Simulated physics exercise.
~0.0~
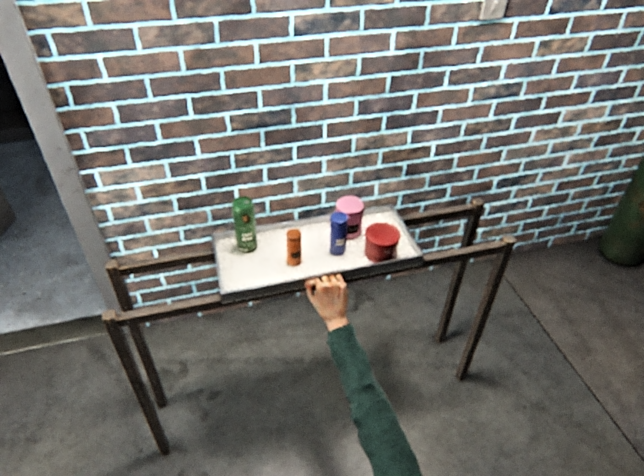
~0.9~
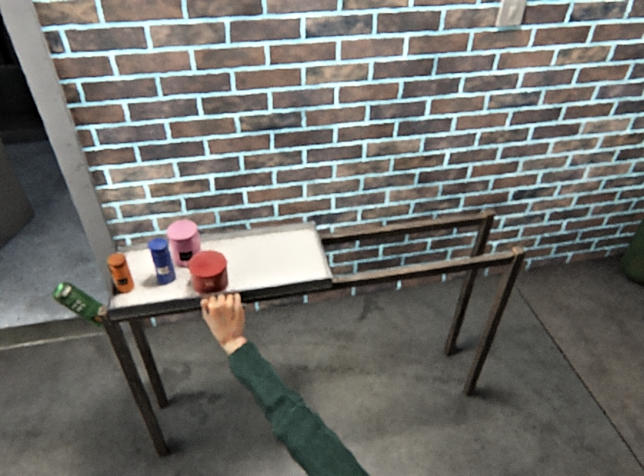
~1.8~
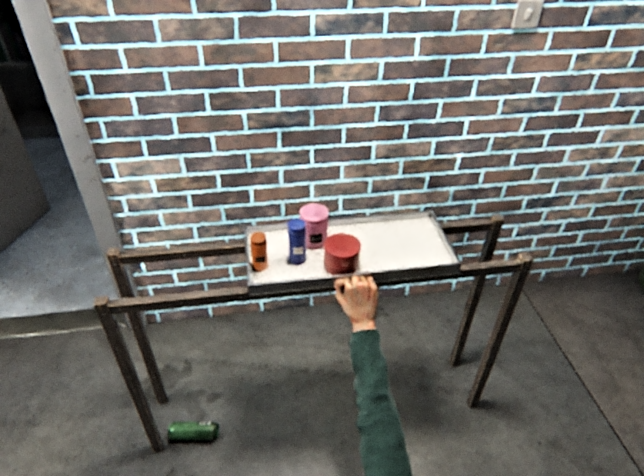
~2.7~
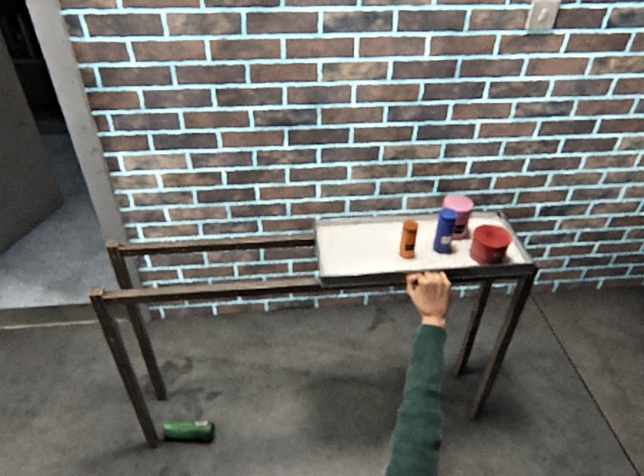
A hand slid a white tray of containers left along its metal frame, and the green bottle tipped off the left end; the hand then pushed the tray to the far right, leaving the bottle on the floor and the other four still standing.
